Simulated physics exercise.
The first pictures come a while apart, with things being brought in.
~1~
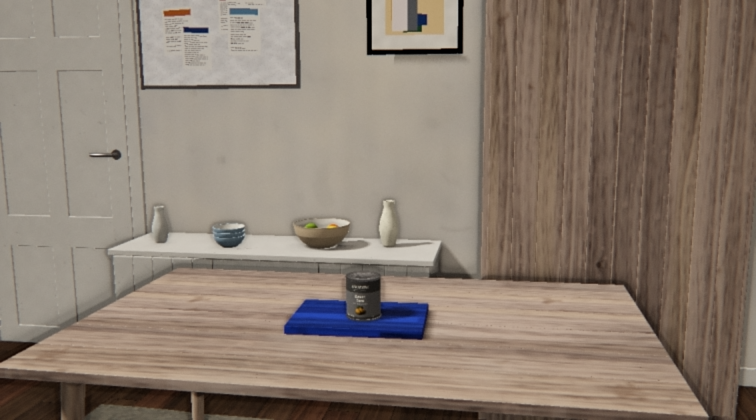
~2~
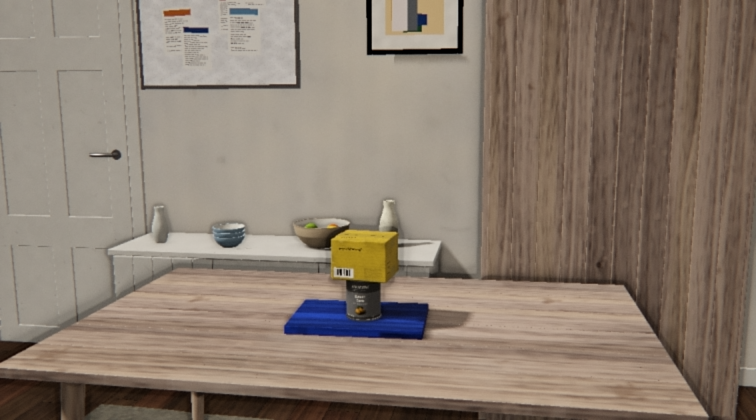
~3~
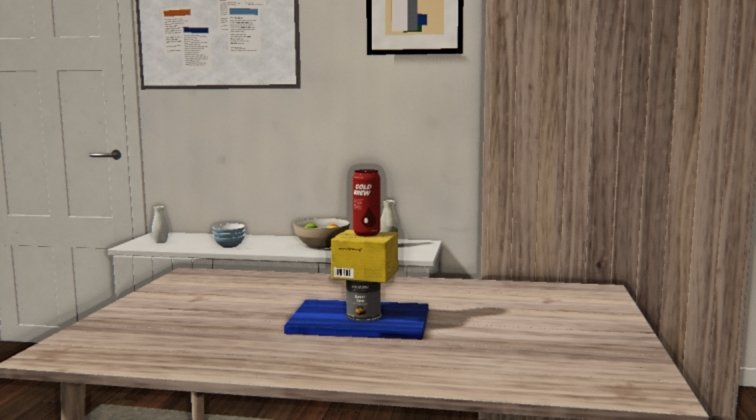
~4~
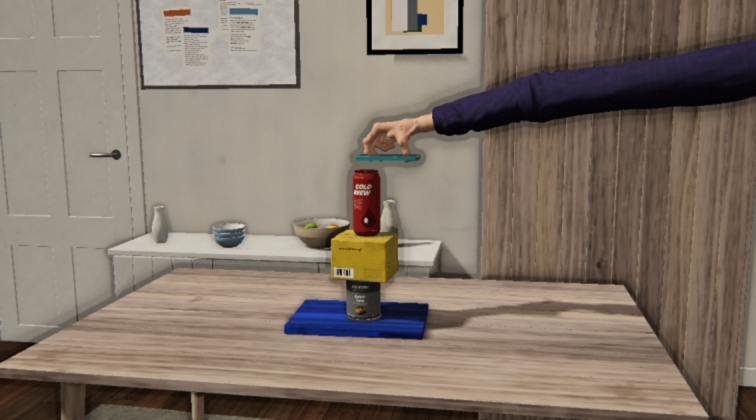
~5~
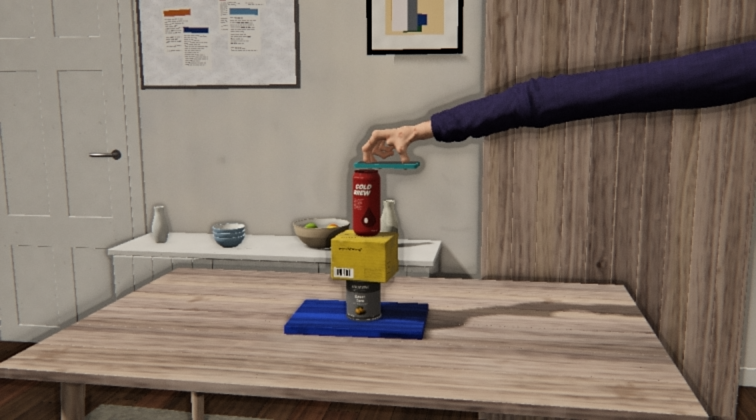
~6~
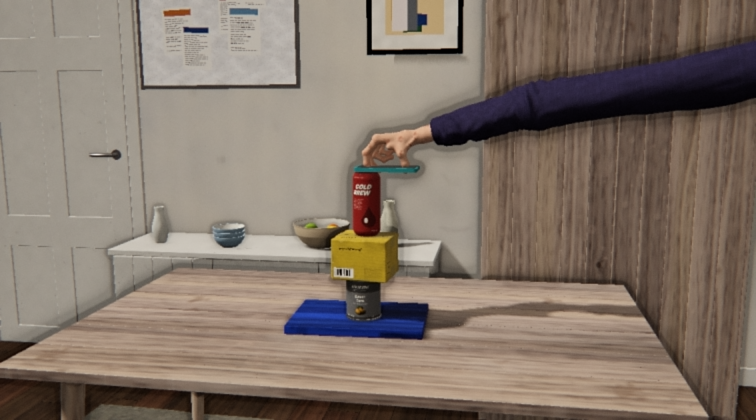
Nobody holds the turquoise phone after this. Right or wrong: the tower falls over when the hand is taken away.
Right.
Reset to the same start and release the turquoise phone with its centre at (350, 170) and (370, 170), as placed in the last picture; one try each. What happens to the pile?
It caves in the first time and survives the second time.
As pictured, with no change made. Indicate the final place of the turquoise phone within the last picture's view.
It ends up close to (489, 327).
Then, 0.40 s on from there, turquoise phone now fallen.
Then, 0.50 s on from there, things are still on the move.
Then, 0.60 s on from there, as before.
In the end, fallen, turquoise phone; the other 4 unmoved. At the end, from the last picture's camera, turquoise phone near (489, 327). The pile loses its balance.
